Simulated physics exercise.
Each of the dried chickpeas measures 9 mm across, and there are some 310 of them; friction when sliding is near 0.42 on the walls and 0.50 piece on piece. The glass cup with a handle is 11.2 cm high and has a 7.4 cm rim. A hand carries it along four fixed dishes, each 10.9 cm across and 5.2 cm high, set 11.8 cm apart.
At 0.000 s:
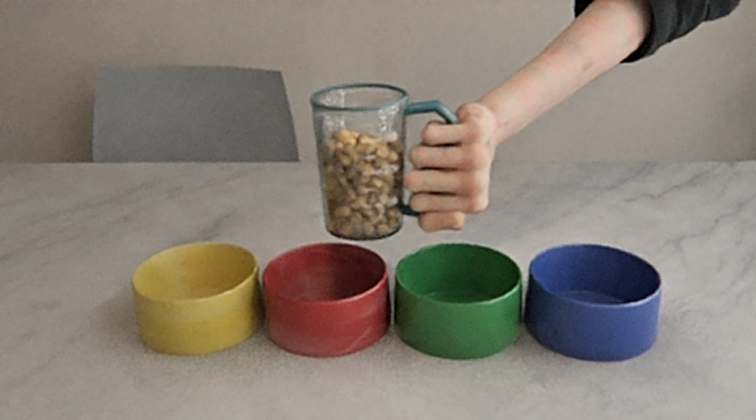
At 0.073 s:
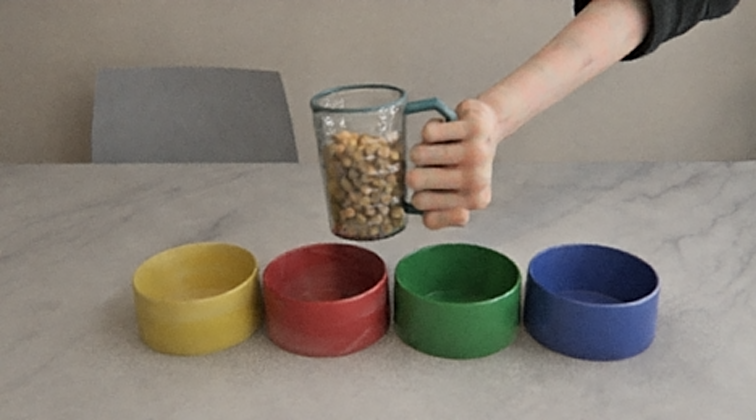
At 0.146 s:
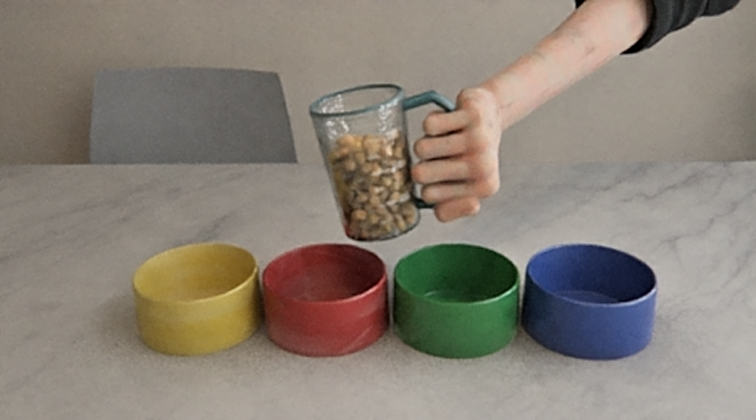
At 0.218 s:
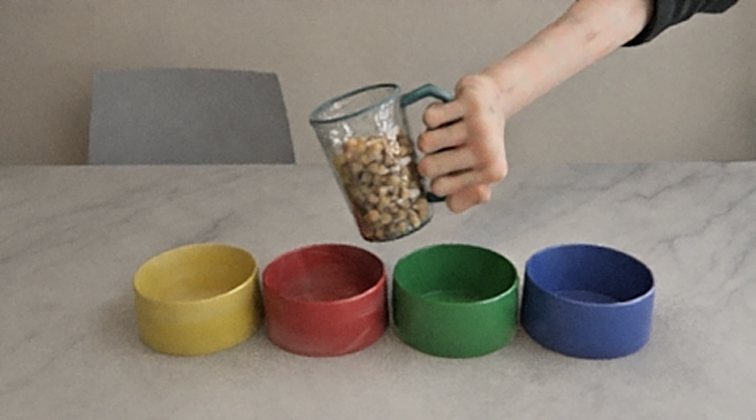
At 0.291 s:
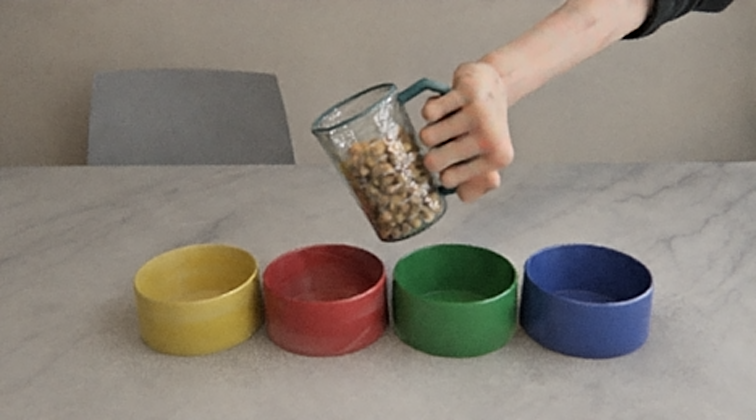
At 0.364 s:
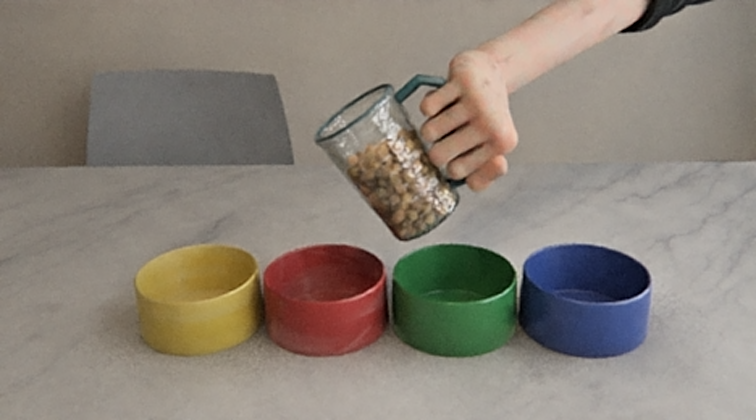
The footage shows a hand holding a clear handled cup of dried chickpeas above a row of yellow, red, green and blue bowls on a marbled table, gradually tilting the cup to the left while shifting slightly right.
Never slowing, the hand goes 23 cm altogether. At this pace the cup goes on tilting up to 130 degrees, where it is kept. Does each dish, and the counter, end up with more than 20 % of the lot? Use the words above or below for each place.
Red dish: Below; blue dish: Below; green dish: Above; yellow dish: Below; counter: Below.
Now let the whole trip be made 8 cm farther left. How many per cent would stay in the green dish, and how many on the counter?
Then the green dish would get 0 and the counter 0.
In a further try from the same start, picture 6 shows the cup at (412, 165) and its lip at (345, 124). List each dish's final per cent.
Kept per dish: Red = 0, blue = 100, green = 0, yellow = 0.
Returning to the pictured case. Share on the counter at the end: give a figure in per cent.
I'd reckon around 5 per cent.
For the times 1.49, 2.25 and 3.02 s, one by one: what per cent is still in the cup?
At the three moments: 0, 0 and 0 percent.
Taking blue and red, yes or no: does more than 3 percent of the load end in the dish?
As for blue, not so, and as for red, correct.
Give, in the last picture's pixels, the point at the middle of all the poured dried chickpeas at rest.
Near (438, 304).
After 1.49 s, tilt 130 degrees; cup holds 0 %, red 5 %, green 85 %.
After 2.25 s, tilt 130 degrees; cup holds 0 %, red 5 %, green 85 %.
Then, at 3.02 s, tilt 130 degrees; cup holds 0 %, red 5 %, green 85 %.
At rest (3.3 s), red 5 %, blue 0 %, green 85 %, yellow 0 %, counter 5 %.
